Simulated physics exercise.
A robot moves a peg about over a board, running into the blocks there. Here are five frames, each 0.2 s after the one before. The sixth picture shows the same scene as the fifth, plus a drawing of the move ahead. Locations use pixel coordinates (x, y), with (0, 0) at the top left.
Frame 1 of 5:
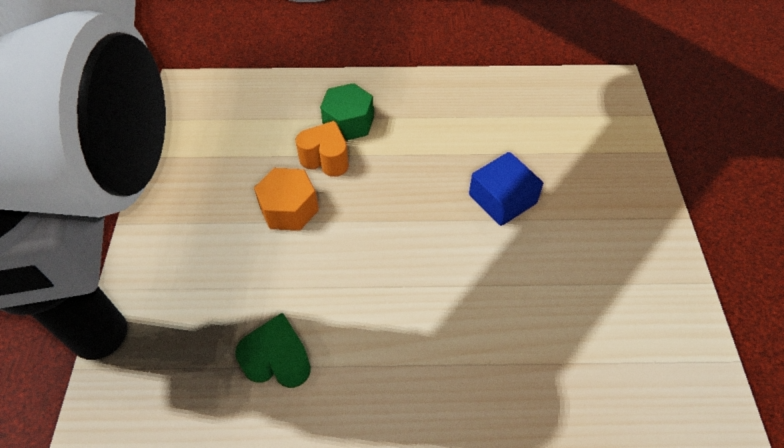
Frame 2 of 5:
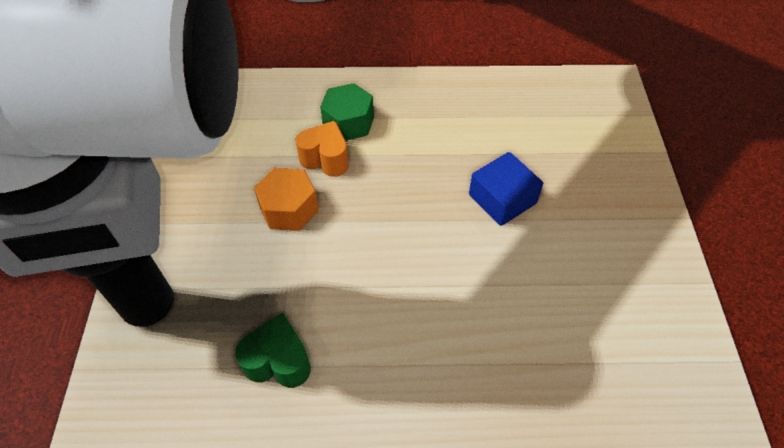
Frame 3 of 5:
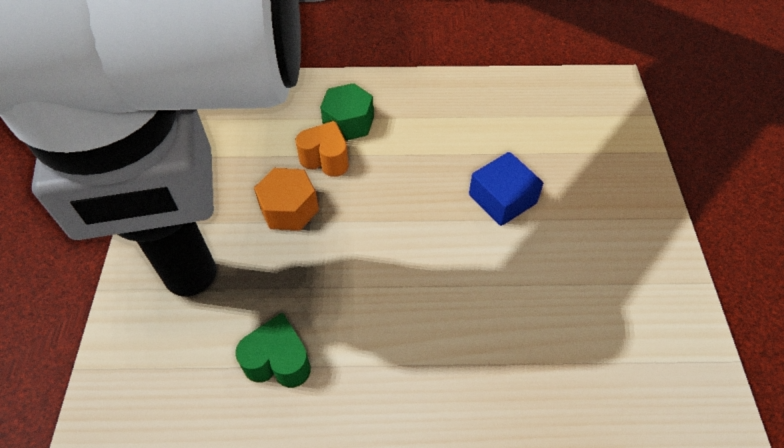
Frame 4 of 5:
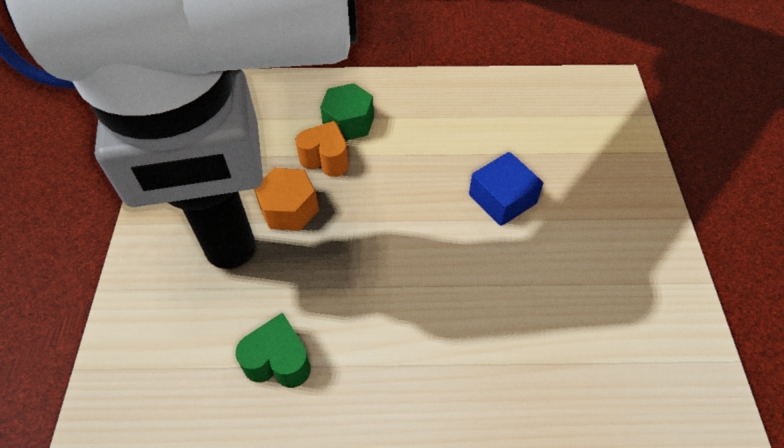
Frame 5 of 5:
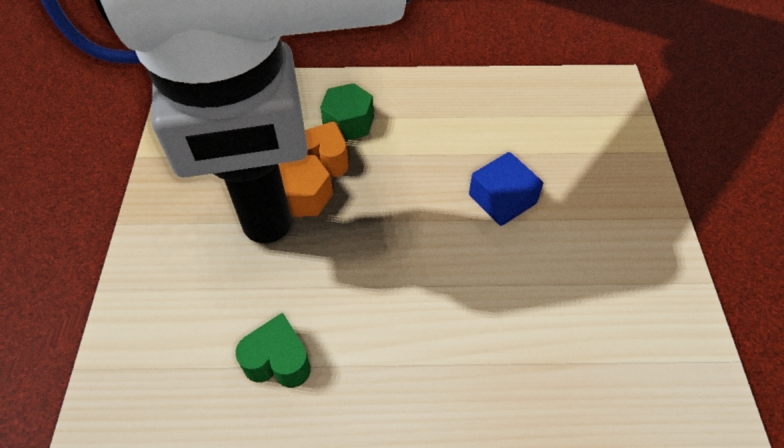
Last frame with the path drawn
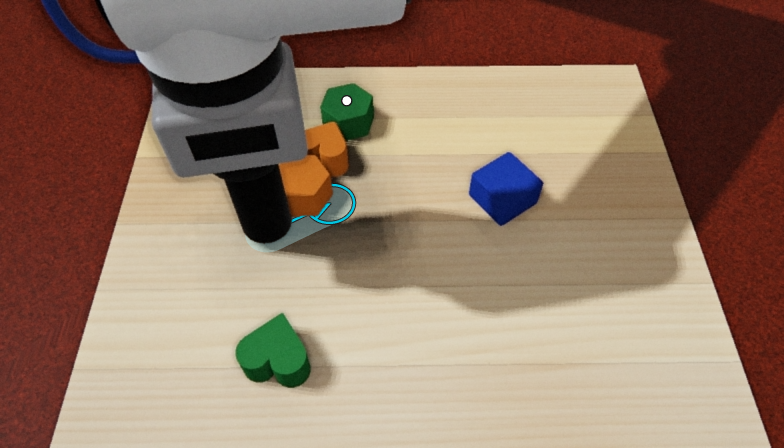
A robot arm moved its black peg up and to the right across a wooden board, past a green heart block, then nudged the orange six-sided block slightly toward the orange heart.
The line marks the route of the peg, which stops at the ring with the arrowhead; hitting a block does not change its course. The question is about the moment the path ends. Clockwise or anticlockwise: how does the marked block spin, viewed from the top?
Viewed from overhead, the marked block winds up turned clockwise.
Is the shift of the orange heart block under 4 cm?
Yes - that is the case.
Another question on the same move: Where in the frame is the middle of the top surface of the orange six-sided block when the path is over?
The point I'd pick in the picture is (338, 145).
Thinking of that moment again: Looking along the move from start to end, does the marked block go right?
No, it doesn't check out.
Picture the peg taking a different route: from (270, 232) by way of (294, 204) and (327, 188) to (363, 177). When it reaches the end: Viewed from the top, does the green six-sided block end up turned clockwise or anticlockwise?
It ends up turned clockwise.
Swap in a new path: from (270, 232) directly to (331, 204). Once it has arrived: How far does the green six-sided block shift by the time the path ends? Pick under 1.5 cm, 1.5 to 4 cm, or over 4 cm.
From 1.5 to 4 cm.
The line goes in a line from (270, 232) to (331, 204); the dot is on the green six-sided block.
What follows on the original path. Halfway along, peg at (299, 209); orange six-sided block at (320, 159), turned 20° anticlockwise; orange heart block at (327, 126), turned 15° anticlockwise; green six-sided block at (350, 94).
At the end, peg at (329, 195); orange six-sided block at (338, 145), turned 45° anticlockwise; orange heart block at (326, 115), turned 40° anticlockwise; green six-sided block at (350, 87), turned 30° clockwise.
